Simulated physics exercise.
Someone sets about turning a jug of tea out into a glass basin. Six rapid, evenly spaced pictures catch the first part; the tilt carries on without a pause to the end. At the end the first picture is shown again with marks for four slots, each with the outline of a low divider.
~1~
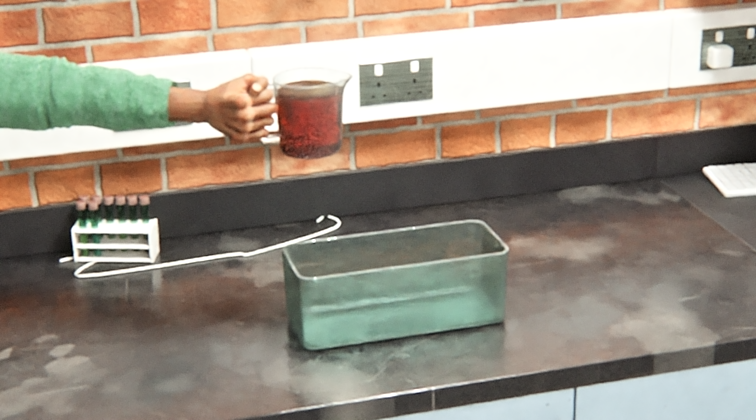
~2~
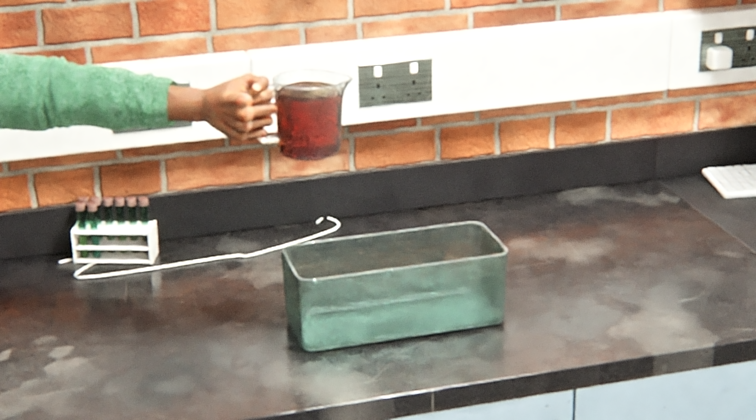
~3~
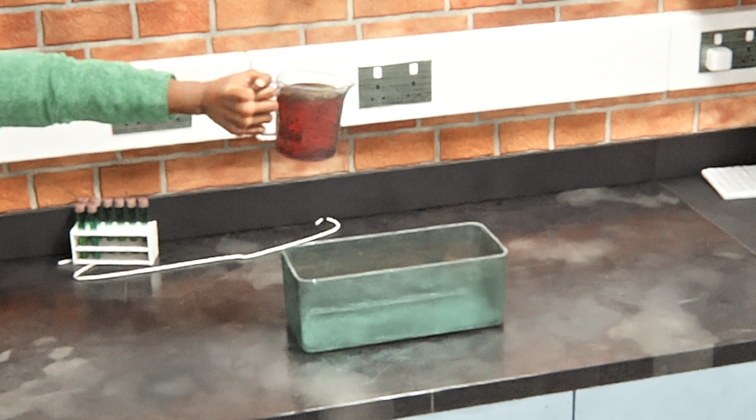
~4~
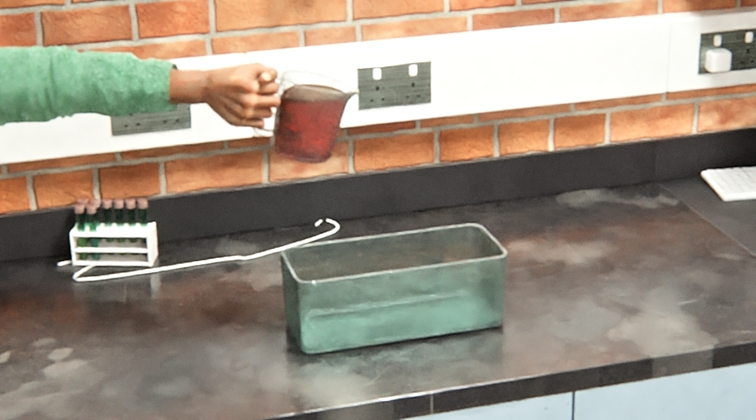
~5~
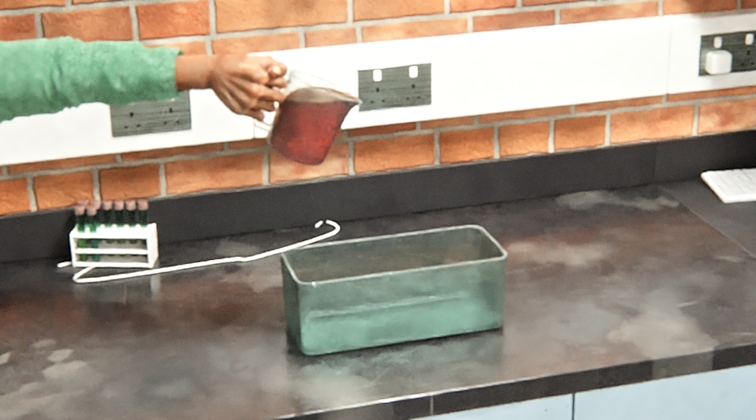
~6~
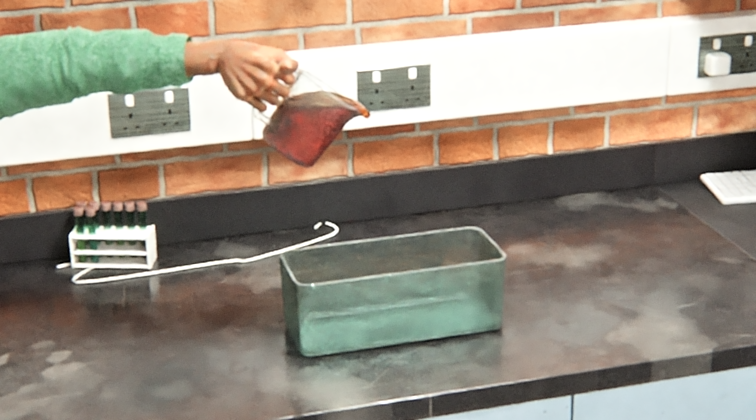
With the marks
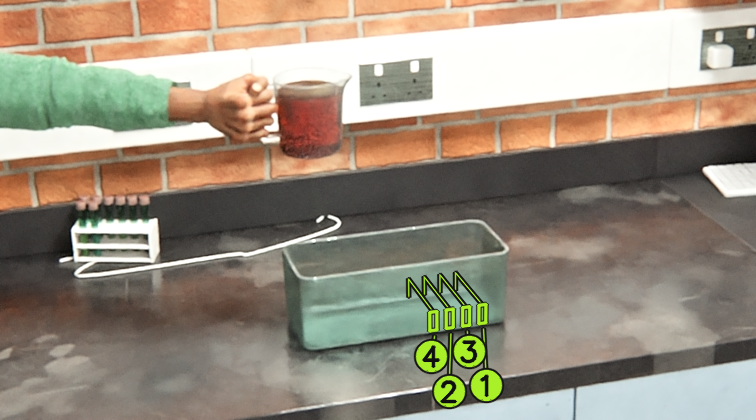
A hand holds a jug of tea above a glass basin and tilts it rightward until tea reaches the lip.
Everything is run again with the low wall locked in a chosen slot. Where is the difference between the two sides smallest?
Best: 4.
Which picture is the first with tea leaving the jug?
In picture 6.
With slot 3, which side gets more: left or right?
The left side.
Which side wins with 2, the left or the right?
The left one.
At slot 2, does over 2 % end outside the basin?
Yes.
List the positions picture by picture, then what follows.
The first frame shows upright, lip at (351, 75); basin from (302, 348) to (504, 319); nothing has left yet.
The second frame shows upright, lip at (351, 78); nothing has left yet.
The third frame shows tipped about 7°, lip at (354, 83); nothing has left yet.
The fourth frame shows tipped about 15°, lip at (357, 90); nothing has left yet.
The fifth frame shows tipped about 26°, lip at (361, 101); nothing has left yet.
The sixth frame shows tipped about 38°, lip at (361, 114); tea is over the lip, down to (365, 116).
On the marked copy, 1 at (483, 328); 2 at (450, 333); 3 at (467, 331); 4 at (434, 335).
If 1 is chosen, about 78 % ends left of the wall and 18 % right of it; 4 % is lost outside.
If 2 is chosen, about 86 % ends left of the wall and 7 % right of it; 7 % is lost outside.
If 3 is chosen, about 82 % ends left of the wall and 14 % right of it; 4 % is lost outside.
If 4 is chosen, about 55 % ends left of the wall and 42 % right of it.
